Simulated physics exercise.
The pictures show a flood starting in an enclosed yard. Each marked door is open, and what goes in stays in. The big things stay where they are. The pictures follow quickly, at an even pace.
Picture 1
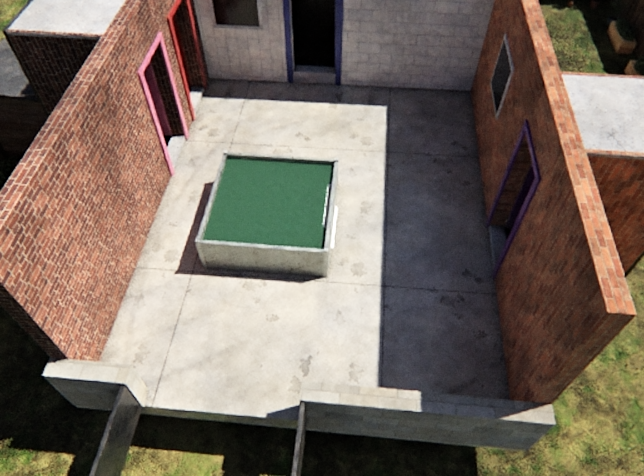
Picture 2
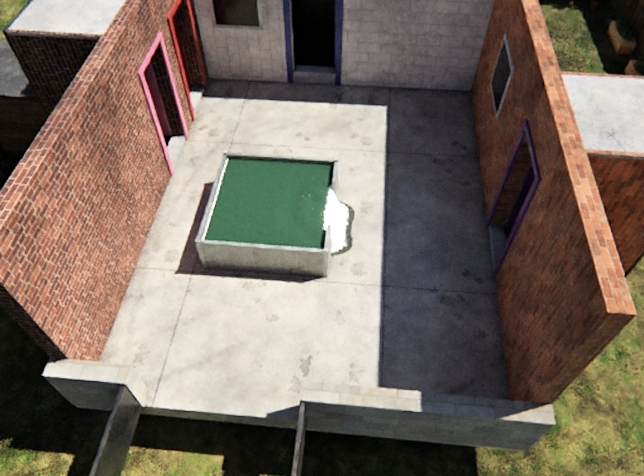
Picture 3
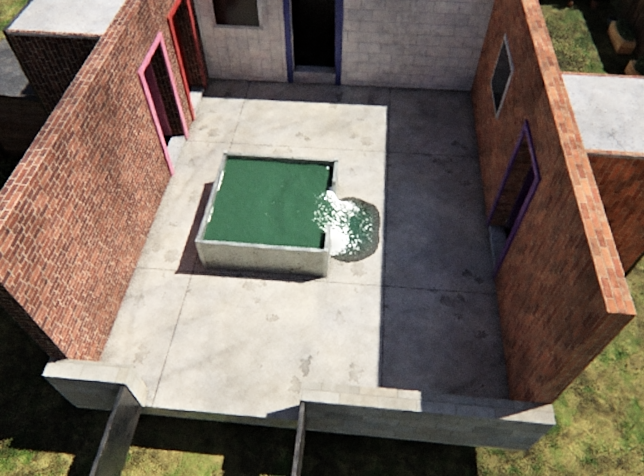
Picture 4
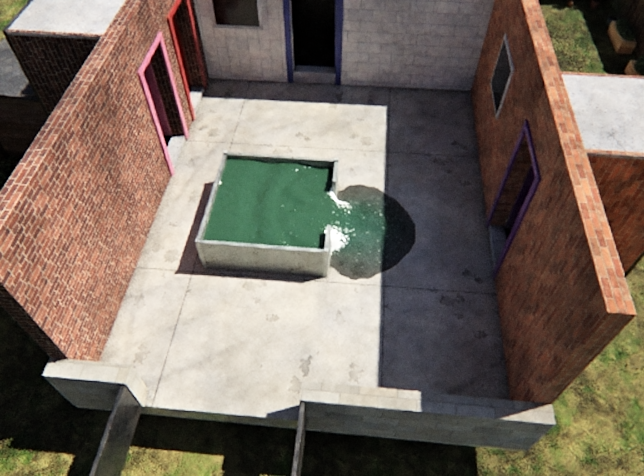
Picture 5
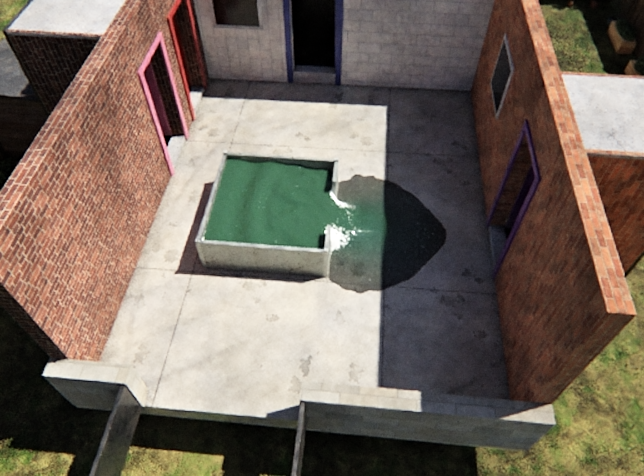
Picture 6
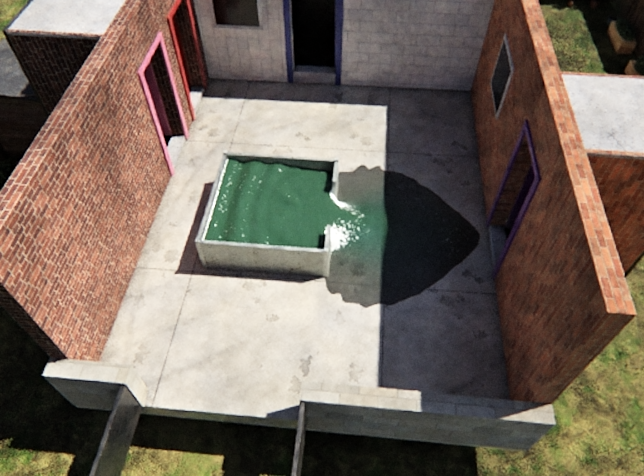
In the video, a rectangular open tank of green water sits in a brick-walled yard, then water bursts through a gap in its right side and spreads rightward across the concrete floor in a widening dark pool.
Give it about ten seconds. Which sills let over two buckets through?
In the end: The red door stays under that; the purple door takes more than that; the pink door stays under that; the blue door stays under that.
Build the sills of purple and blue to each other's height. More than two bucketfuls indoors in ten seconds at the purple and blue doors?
My reading: Purple door takes less, blue door takes less.
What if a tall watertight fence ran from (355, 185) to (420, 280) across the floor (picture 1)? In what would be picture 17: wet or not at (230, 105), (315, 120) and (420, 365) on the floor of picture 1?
As listed: No water, flooded, awash.
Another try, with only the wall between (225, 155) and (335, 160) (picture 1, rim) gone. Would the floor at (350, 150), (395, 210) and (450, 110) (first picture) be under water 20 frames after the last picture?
One after the other: Flooded, free of water, covered.
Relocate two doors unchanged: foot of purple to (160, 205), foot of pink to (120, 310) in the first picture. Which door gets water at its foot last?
That is the purple-painted one.
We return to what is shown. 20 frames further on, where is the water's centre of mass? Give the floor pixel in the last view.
Roughly at (364, 226).
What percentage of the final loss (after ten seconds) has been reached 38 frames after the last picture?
About 85 per cent.
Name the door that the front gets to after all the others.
The pink door.
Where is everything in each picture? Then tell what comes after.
In the first picture, the open tank at (272, 201) is whole and still.
In the second picture, water pours out at (330, 220) and has run to (341, 206).
In the third picture, water pours out at (330, 221) and has run to (373, 211).
In the fourth picture, the front is at (408, 224), out from the gap at (330, 221).
In the fifth picture, water pours out at (330, 221) and has run to (441, 232).
In the sixth picture, the front is at (470, 231), out from the gap at (330, 220).
A moment on, water covers 20 % of the floor; the red door not reached, the purple door over two buckets in, the pink door not reached, the blue door not reached.
Next, water covers 30 % of the floor; the red door not reached, the purple door far over two buckets in, the pink door not reached, the blue door not reached.
Then, water covers 35 % of the floor; the red door not reached, the purple door far over two buckets in, the pink door not reached, the blue door not reached.
Later, water covers 70 % of the floor; the red door not reached, the purple door far over two buckets in, the pink door not reached, the blue door wet at the sill, nothing in.
In the end, water covers 95 % of the floor; the red door wet at the sill, nothing in, the purple door far over two buckets in, the pink door wet at the sill, nothing in, the blue door wet at the sill, nothing in.
